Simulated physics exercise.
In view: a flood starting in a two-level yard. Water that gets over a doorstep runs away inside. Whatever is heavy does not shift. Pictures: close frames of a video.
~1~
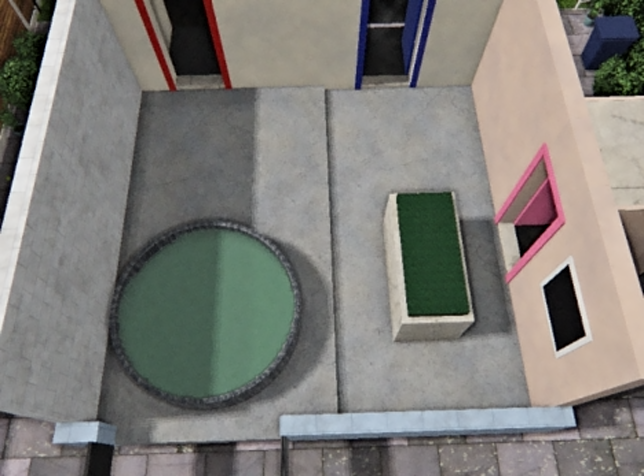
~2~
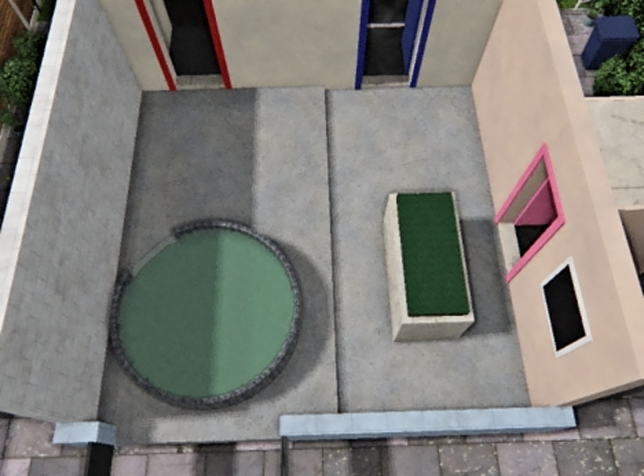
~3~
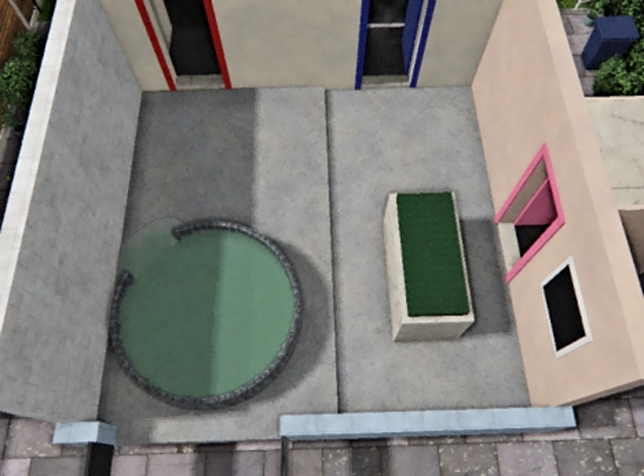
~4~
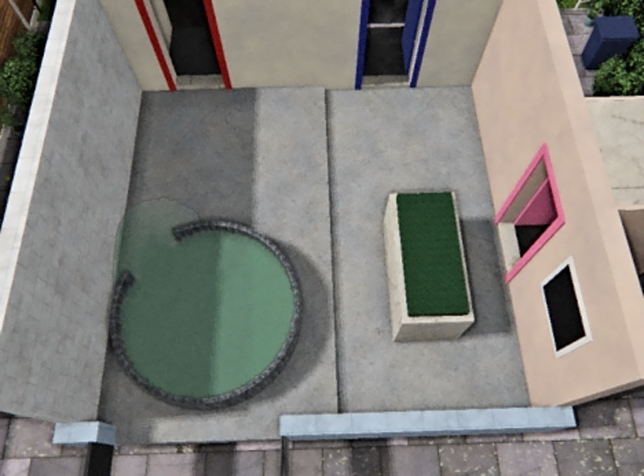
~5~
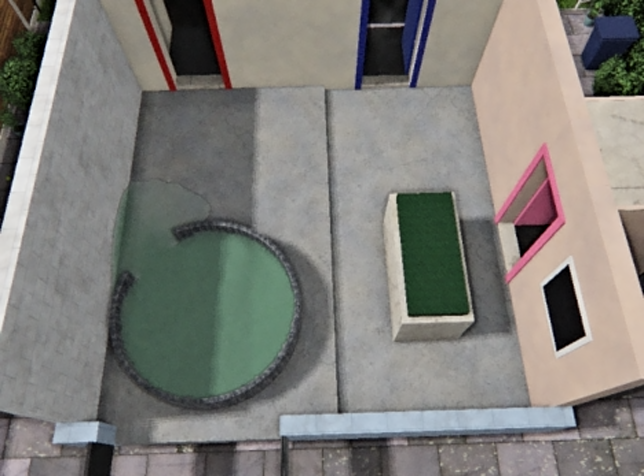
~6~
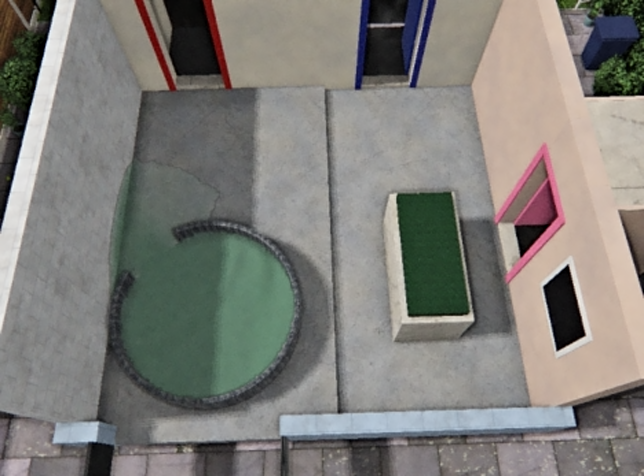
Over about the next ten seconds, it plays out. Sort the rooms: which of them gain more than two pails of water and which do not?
The blue door gains no more; the pink door gains no more; the red door gains more.
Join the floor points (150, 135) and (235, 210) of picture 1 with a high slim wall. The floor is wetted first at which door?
The red one.
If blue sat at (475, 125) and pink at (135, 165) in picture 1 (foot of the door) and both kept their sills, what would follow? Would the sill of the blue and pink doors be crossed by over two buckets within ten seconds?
My reading: Blue door floods; pink door is over.
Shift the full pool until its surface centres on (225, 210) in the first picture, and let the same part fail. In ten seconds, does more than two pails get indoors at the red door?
One at a time, the red door tops the threshold.
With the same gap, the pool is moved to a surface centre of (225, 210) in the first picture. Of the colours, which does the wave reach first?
Looks like the red-painted one.
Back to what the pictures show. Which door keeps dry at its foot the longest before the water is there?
I pick the pink one.
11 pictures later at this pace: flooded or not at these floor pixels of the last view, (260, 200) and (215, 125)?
Taking them as listed, I'd call them not wet and soaked.
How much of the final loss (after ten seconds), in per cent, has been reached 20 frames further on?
Result, approximate: 35 per cent.
A moment on, water covers 15 % of the floor; the blue door not reached, the pink door not reached, the red door not reached.
Next, water covers 25 % of the floor; the blue door not reached, the pink door not reached, the red door over two buckets in.
Then, water covers 35 % of the floor; the blue door wet at the sill, nothing in, the pink door not reached, the red door far over two buckets in.
Later, water covers 65 % of the floor; the blue door wet at the sill, nothing in, the pink door wet at the sill, nothing in, the red door far over two buckets in.
In the end, water covers 90 % of the floor; the blue door wet at the sill, nothing in, the pink door wet at the sill, nothing in, the red door far over two buckets in.
